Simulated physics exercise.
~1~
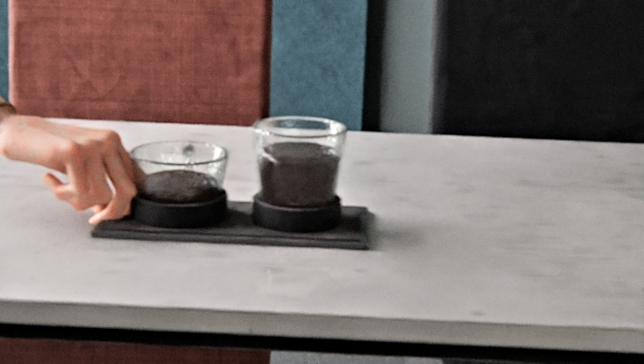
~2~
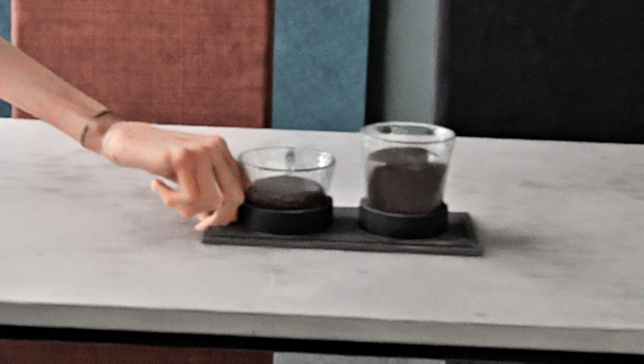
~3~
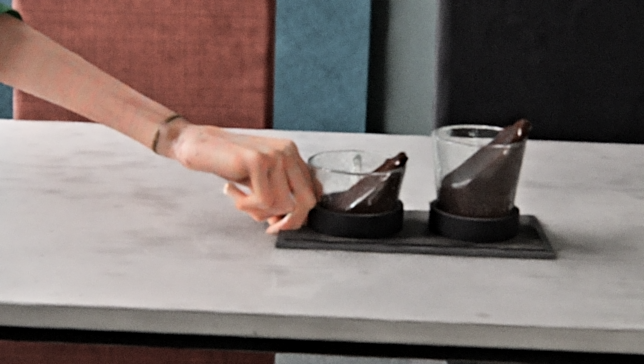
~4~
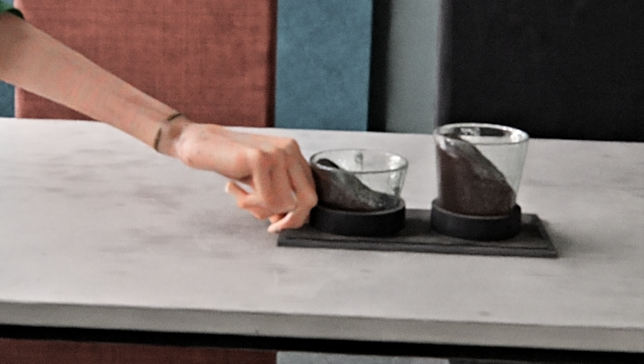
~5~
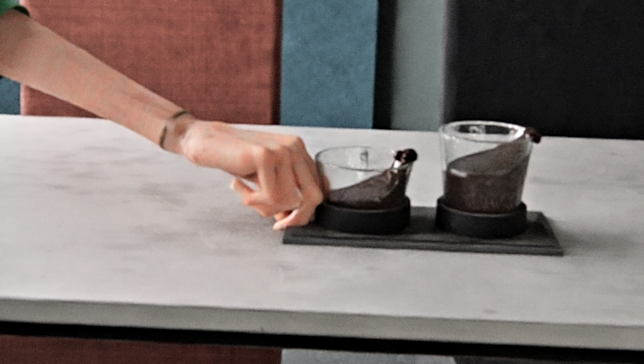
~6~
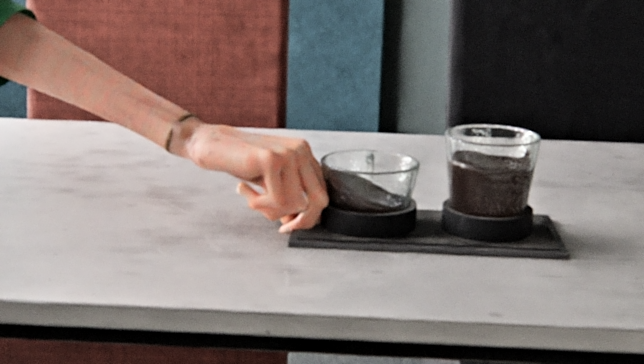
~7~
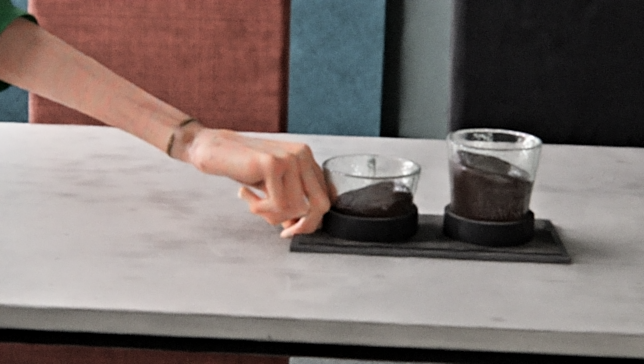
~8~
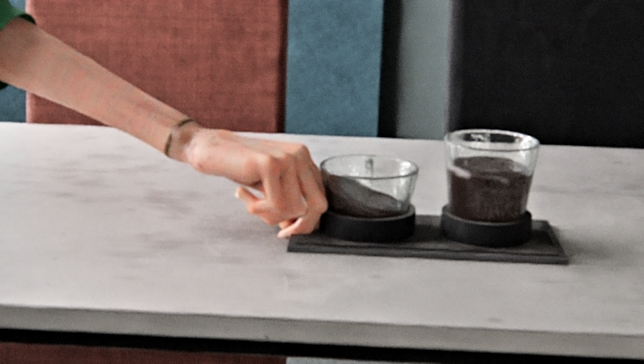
On a pale tabletop, a hand slides a dark tray rightward and stops, dark liquid sloshing over two glasses' rims before settling lower.
